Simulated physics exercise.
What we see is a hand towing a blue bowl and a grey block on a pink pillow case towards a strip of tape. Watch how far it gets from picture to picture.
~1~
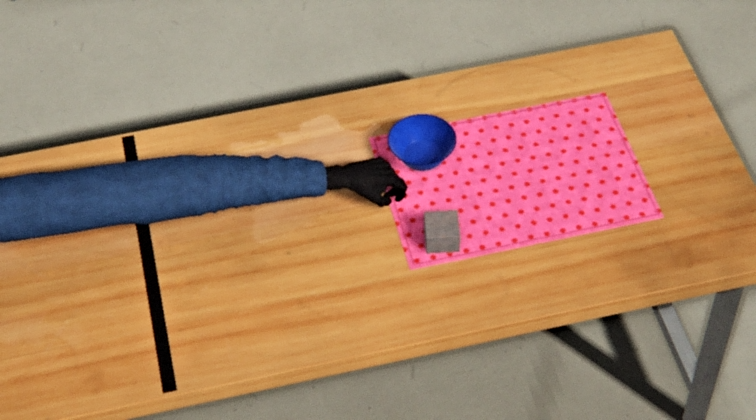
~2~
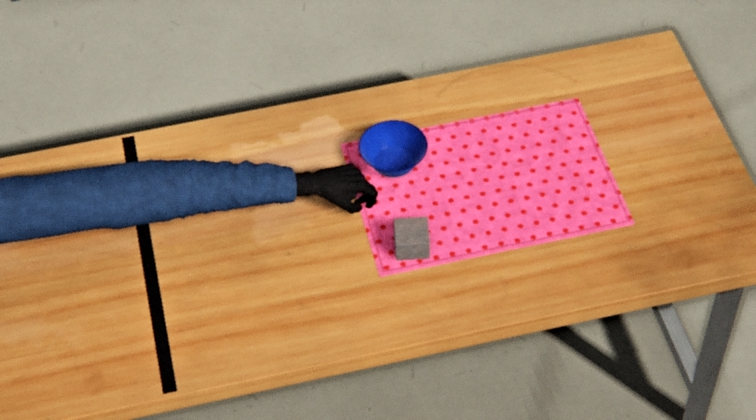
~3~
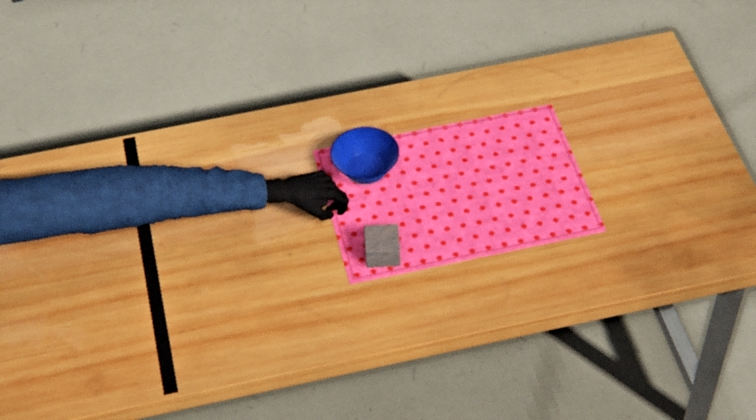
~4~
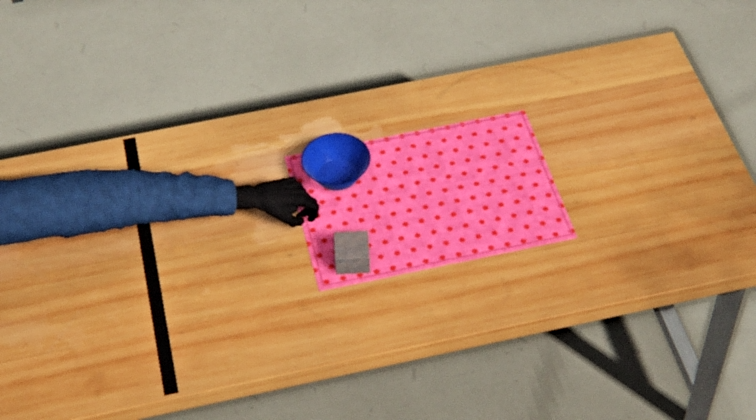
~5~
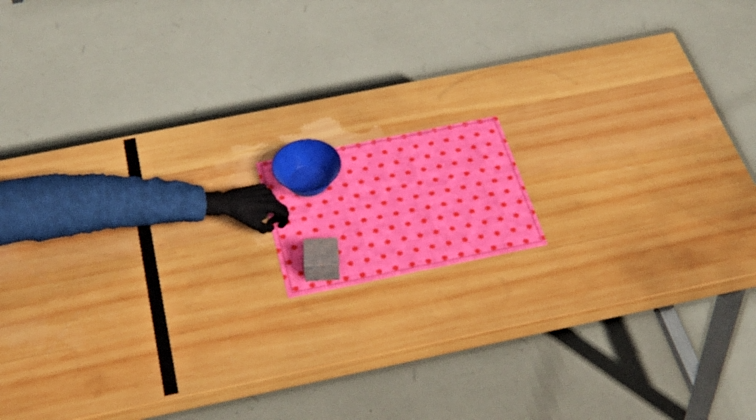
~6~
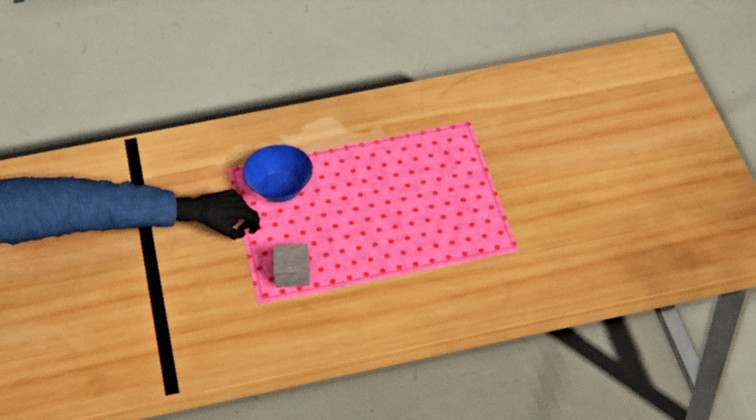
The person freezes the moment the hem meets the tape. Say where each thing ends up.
The blue bowl slides clear of the cloth, the grey block leaves the cloth.
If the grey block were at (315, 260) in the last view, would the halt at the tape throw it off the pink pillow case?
There it slides off.
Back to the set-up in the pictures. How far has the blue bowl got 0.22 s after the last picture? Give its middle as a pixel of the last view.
At about (154, 204).
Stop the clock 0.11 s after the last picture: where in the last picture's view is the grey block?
By then it is at (223, 280).
Then, 0.11 s after the last picture, hem short of the tape; blue bowl on the cloth near (214, 192); grey block on the cloth near (223, 280).
Then, 0.22 s after the last picture, hem at the tape; blue bowl on the cloth near (153, 204); grey block ahead of the hem near (160, 293).
At rest, hem at the tape; blue bowl ahead of the hem near (82, 219); grey block ahead of the hem near (72, 312). The blue bowl leaves the cloth and the grey block shoots off the front.
